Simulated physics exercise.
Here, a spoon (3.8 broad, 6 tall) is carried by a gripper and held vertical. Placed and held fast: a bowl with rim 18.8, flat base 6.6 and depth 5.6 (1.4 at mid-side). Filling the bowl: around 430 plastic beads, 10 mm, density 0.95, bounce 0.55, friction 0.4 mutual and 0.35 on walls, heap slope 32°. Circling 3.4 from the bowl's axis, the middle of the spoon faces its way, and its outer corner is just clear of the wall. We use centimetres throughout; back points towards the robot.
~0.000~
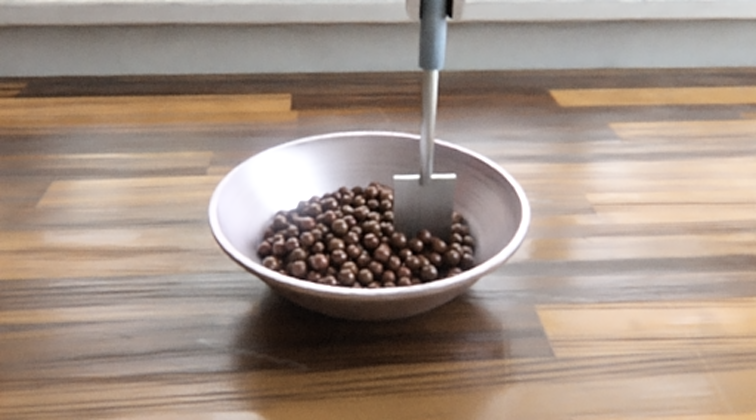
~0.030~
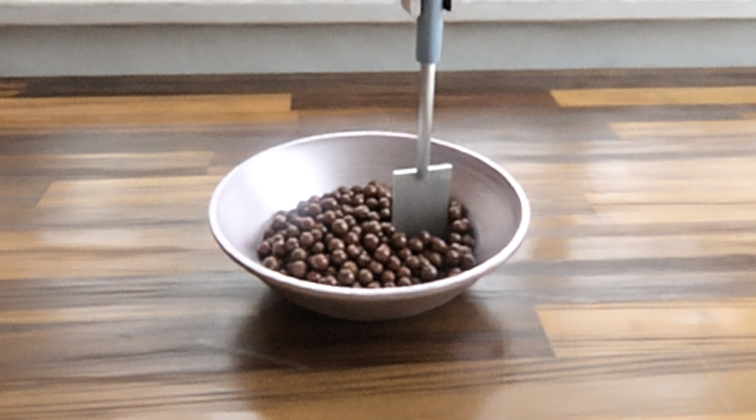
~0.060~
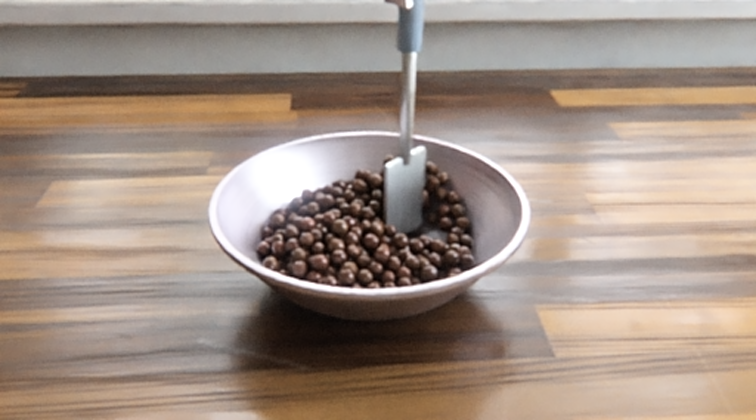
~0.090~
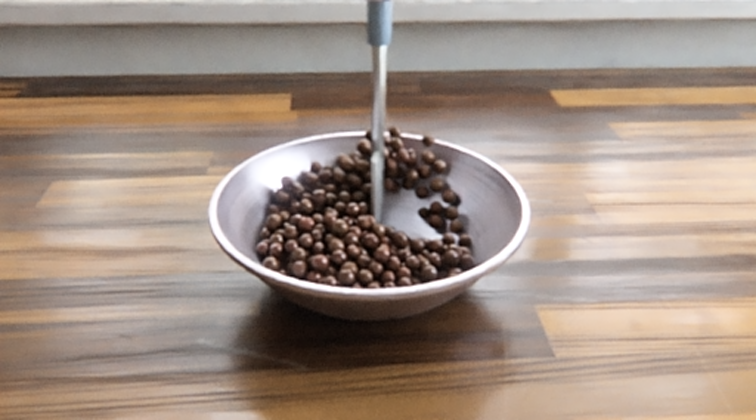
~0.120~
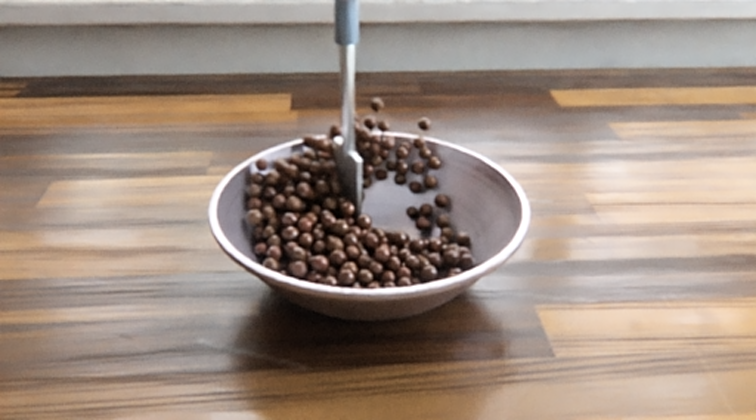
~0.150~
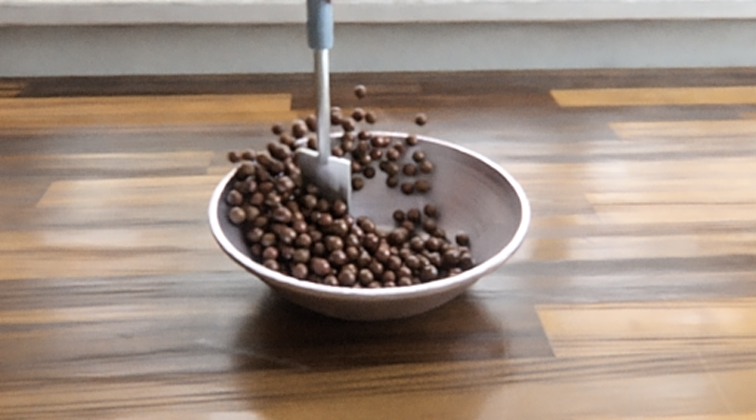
A wide bowl of small dark brown balls sat on a striped wooden counter while an upright metal spatula swept through them from right to left, turning and tossing some up near the rim.
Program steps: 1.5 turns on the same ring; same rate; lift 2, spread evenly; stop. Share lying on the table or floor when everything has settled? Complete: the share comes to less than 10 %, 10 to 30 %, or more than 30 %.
The share comes to between 10 and 30 %.
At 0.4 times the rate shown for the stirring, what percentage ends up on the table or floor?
Close to 0 in a hundred.
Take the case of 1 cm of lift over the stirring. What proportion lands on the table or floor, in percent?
Result: Roughly 25 %.
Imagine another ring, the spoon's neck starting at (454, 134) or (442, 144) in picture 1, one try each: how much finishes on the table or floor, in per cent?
Close to 20 and 30 in a hundred.
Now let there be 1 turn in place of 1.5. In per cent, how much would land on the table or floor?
It would be around 15 percent.
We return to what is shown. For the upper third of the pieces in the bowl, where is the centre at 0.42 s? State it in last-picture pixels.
Somewhere around (421, 234), I think.
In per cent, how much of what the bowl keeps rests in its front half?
Around 50 per cent of what the bowl keeps.
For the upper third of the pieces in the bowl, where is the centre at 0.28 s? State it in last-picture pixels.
I'd put its middle near (396, 256).
After 0.28 s, 294° round, highest piece 9 above the table; 377 in the bowl, 21 on the table or floor, 29 in flight or on the tool.
After 0.42 s, 83° round, highest piece 9 above the table; 349 in the bowl, 65 on the table or floor, 13 in flight or on the tool.
After 0.68 s, 180° round, highest piece 4 above the table; 346 in the bowl, 81 on the table or floor.
After 1.38 s, 180° round, highest piece 4 above the table; 346 in the bowl, 81 on the table or floor.
In the end, 346 in the bowl, 81 on the table or floor. That is 19 % on the table or floor.
